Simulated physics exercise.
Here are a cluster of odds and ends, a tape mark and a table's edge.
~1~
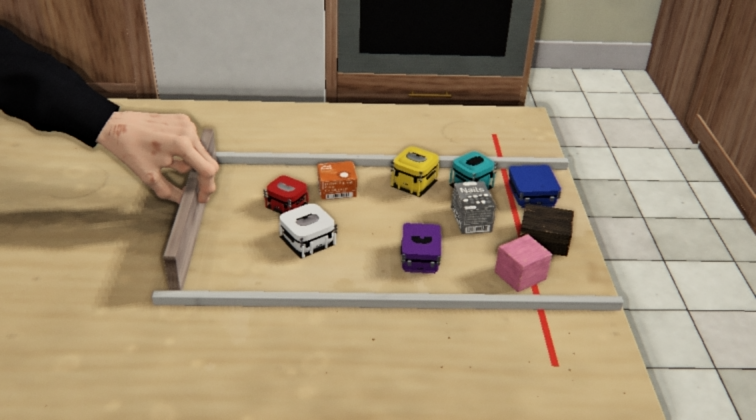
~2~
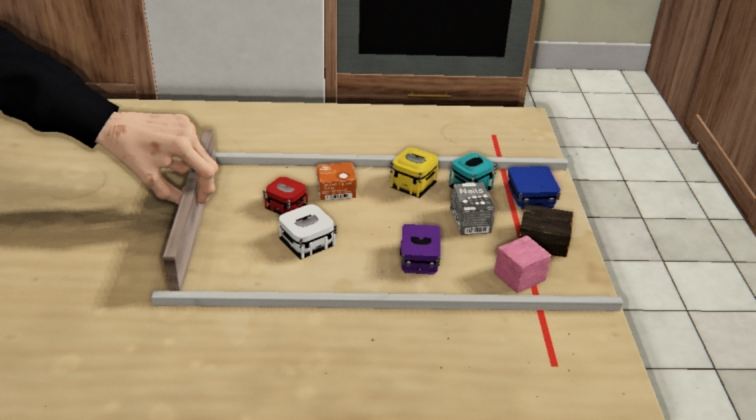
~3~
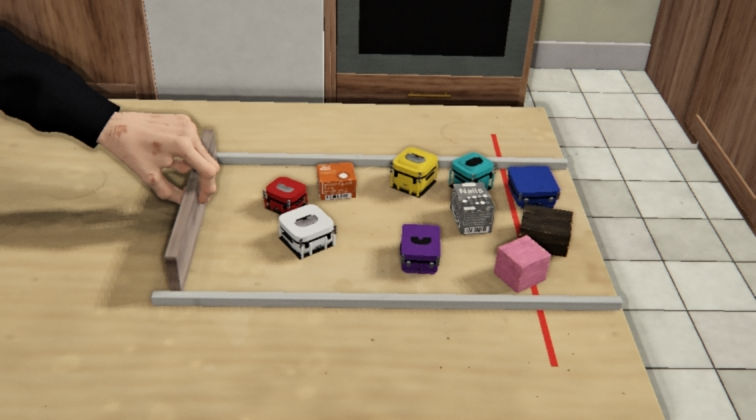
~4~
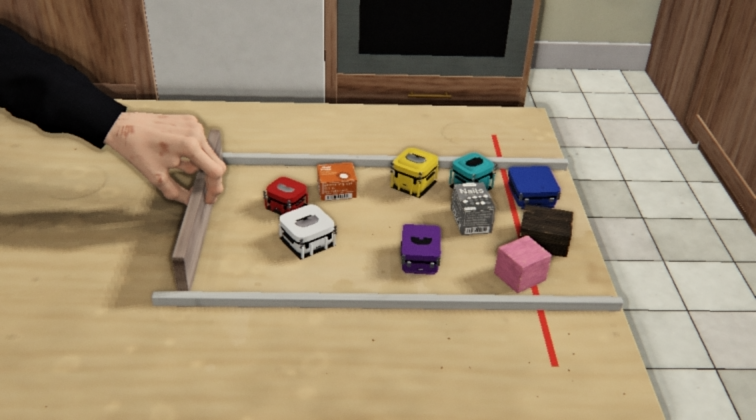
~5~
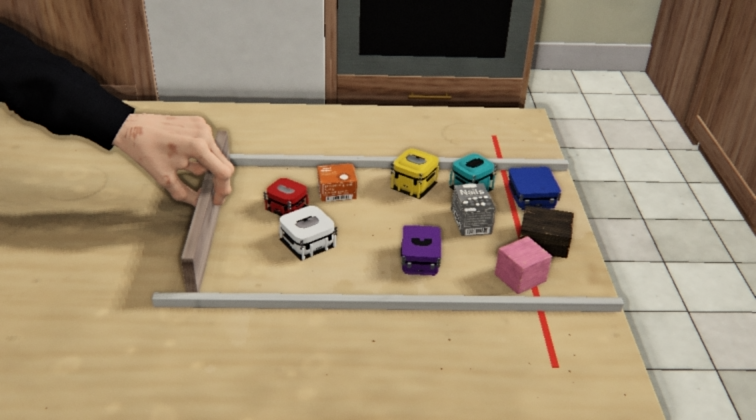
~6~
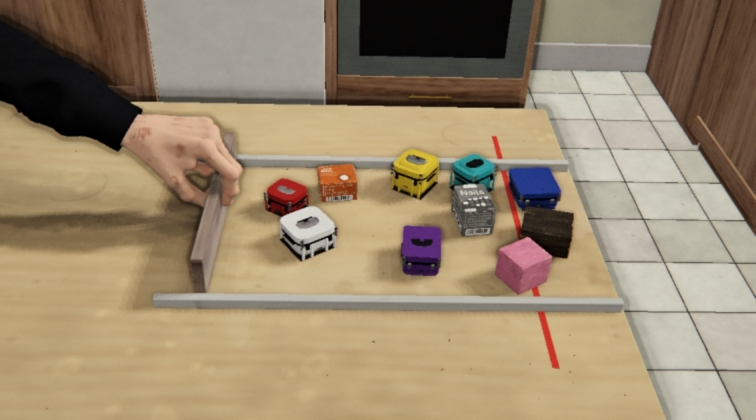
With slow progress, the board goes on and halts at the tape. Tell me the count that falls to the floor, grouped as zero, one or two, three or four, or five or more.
I expect the drop count to reach three but not five.
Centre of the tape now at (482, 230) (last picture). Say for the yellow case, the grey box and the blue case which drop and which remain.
The yellow case is still there; as for the grey box, it is still there; and the blue case is no longer there.
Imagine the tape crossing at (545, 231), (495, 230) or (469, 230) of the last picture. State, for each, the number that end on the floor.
Result per try: 6; 1; 1.
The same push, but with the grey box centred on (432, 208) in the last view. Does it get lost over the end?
From that start the object is safe.
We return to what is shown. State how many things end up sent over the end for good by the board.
The count is 4.
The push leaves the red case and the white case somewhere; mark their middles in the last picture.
In the last picture the red case sits around (530, 199) and the white case around (548, 244).
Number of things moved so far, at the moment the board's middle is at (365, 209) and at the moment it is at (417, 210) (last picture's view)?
At the first spot the count is 5, and at the second it is 8.
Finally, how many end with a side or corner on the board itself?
3 are in contact with it.
Early on, none off yet; blue case at rest near (533, 189); black block at rest near (546, 232); pink block at rest near (523, 265).
A while later, none off yet; blue case travelled a little near (550, 191); black block at rest near (546, 232); pink block travelled a little near (540, 267).
Finally, the number that fall off is three or four; lost, turquoise case, pink block, black block and blue case.
